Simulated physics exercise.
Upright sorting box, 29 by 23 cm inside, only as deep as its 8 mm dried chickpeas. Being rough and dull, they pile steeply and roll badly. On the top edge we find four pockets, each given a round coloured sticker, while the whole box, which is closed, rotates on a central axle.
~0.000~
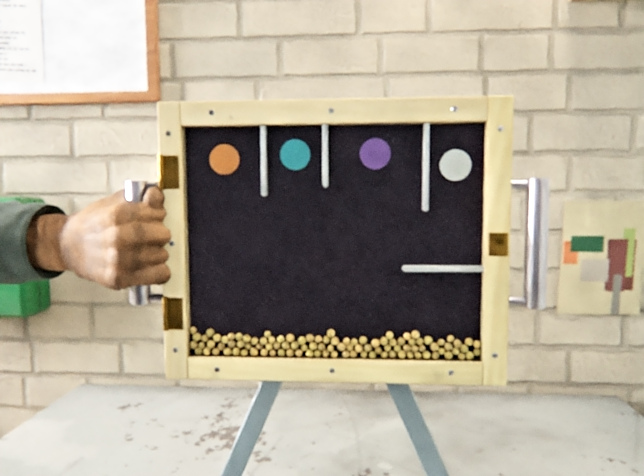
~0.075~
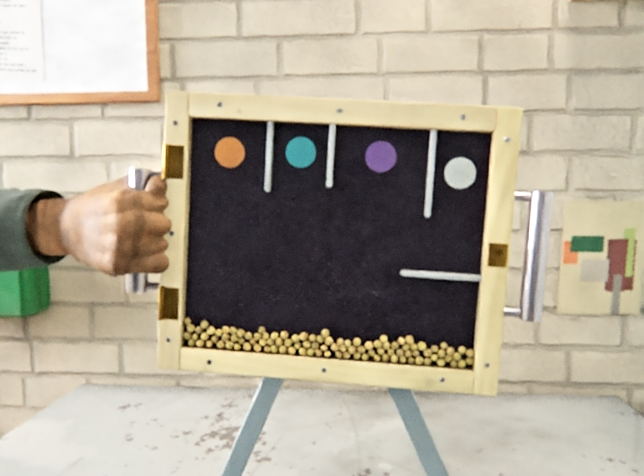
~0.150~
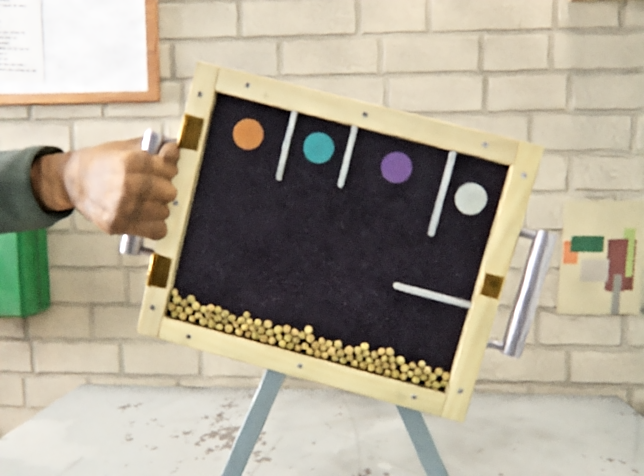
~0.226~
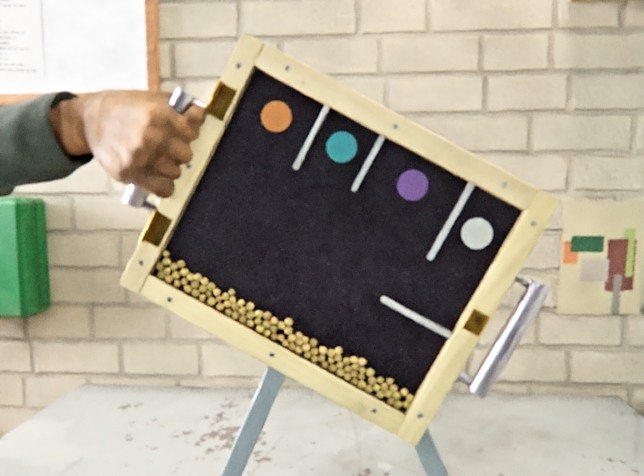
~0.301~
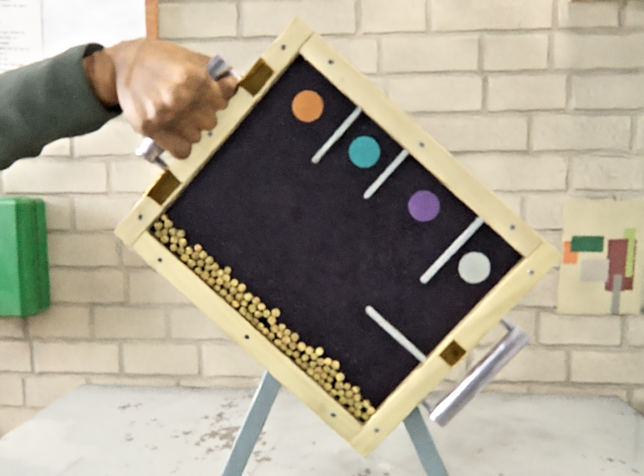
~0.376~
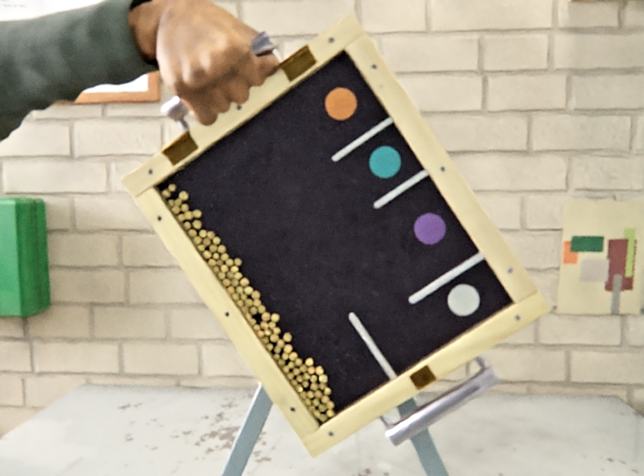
Shallow wooden-framed box of small tan balls turning steadily clockwise as a hand grips its left handle, the balls staying heaped along one side.
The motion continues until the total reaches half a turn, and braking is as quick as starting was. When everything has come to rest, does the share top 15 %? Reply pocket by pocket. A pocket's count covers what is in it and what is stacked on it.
Orange - no; turquoise - no; white - no; purple - yes.
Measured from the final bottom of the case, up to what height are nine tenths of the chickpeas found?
About 19 cm.
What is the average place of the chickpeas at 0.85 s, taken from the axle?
Roughly 13 cm to the left of the axle and 1 cm below it.
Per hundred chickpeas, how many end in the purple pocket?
Share ending there: Approx. 50 %.
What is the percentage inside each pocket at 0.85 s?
Orange pocket: 0; turquoise pocket: 0; white pocket: 0; purple pocket: 5.
By 0.61 s it has turned 99°, the chickpeas' middle is 9 cm left of and 8 cm below the axle; inside pockets, nothing yet.
By 0.85 s it has turned 143°, the chickpeas' middle is 13 cm left of and 1 cm below the axle; inside pockets, purple 5 %.
By 1.12 s it has turned 180°, the chickpeas' middle is 10 cm left of and 5 cm above the axle; inside pockets, purple 5 %.
At rest by 2.3 s, orange 0 %, turquoise 5 %, white 0 %, purple 50 %, caught on other walls 50 %.
